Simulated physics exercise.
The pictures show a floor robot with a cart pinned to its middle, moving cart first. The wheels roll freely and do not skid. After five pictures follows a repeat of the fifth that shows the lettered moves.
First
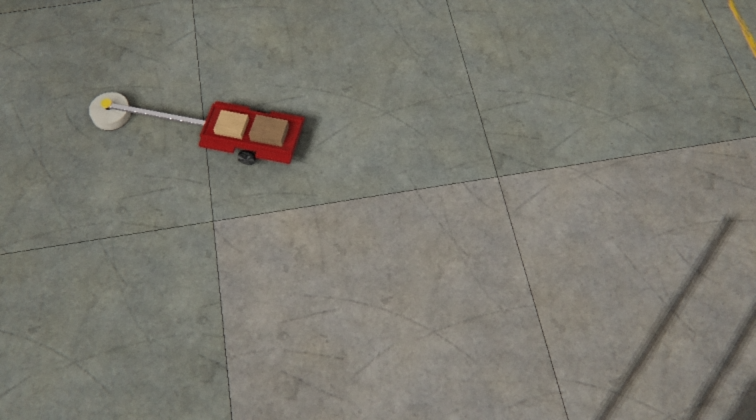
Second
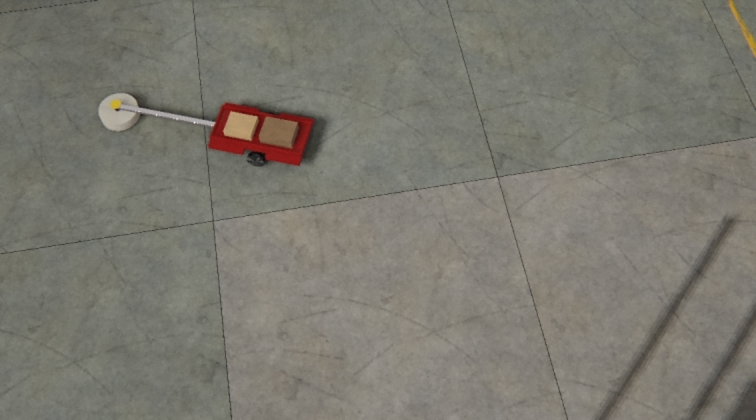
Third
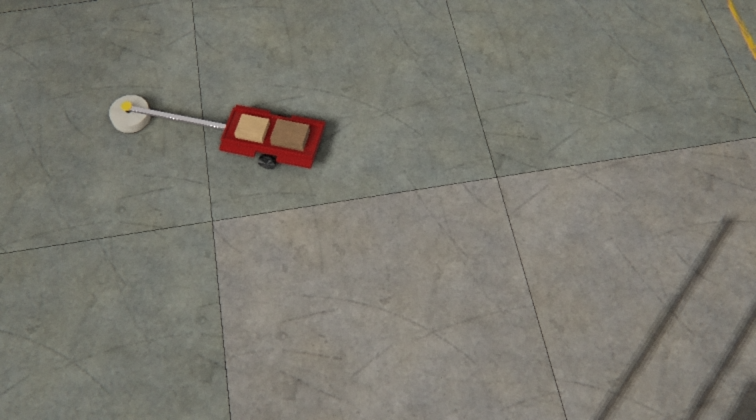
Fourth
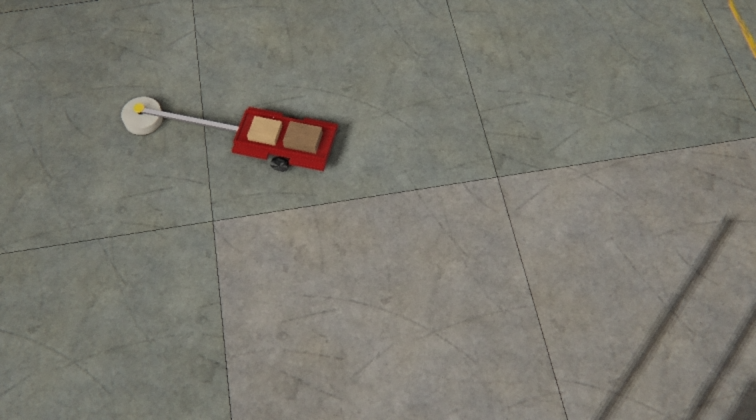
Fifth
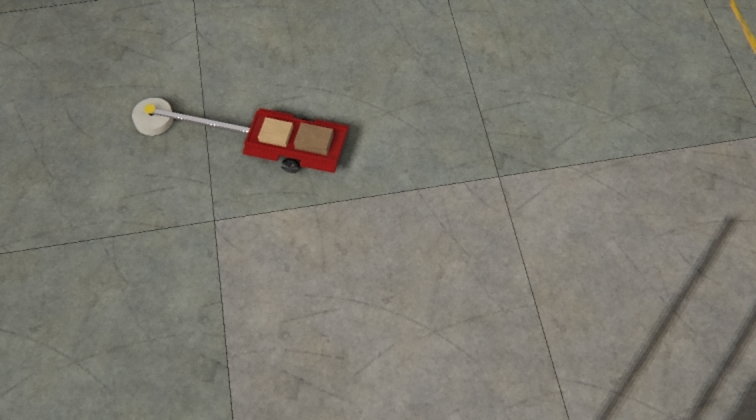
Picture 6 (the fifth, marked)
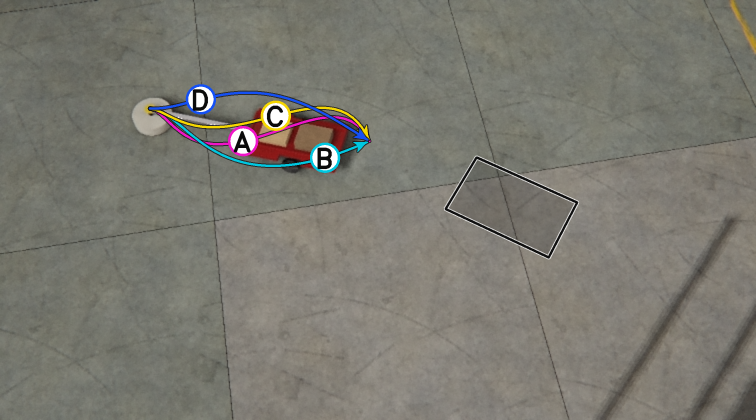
On a grey-green tiled floor, a small round white robot joined by a thin bar to a red cart carrying two blocks moves slowly a short way right, the cart leading and the robot following behind it.
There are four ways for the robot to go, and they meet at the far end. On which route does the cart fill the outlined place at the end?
C.
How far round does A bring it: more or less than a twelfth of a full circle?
Less than that.
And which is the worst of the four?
B is the worst.
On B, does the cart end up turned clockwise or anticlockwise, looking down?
It turns anticlockwise.
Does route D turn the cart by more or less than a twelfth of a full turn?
More than that.
On the copy, A from (150, 108) via (258, 137) to (369, 141); B from (150, 108) via (242, 162) to (367, 142); C from (150, 108) via (261, 120) to (368, 139); D from (150, 108) via (266, 94) to (367, 140); the bay at (511, 206).
On C. First, robot (231, 132), cart (381, 152).
Then, robot (316, 114), cart (450, 173).
Finally, robot (370, 147), cart (513, 206); the cart stands in the bay.
By contrast, A leaves the cart at (525, 169), out of the bay; B leaves the cart at (524, 126), out of the bay; D leaves the cart at (473, 251), out of the bay.
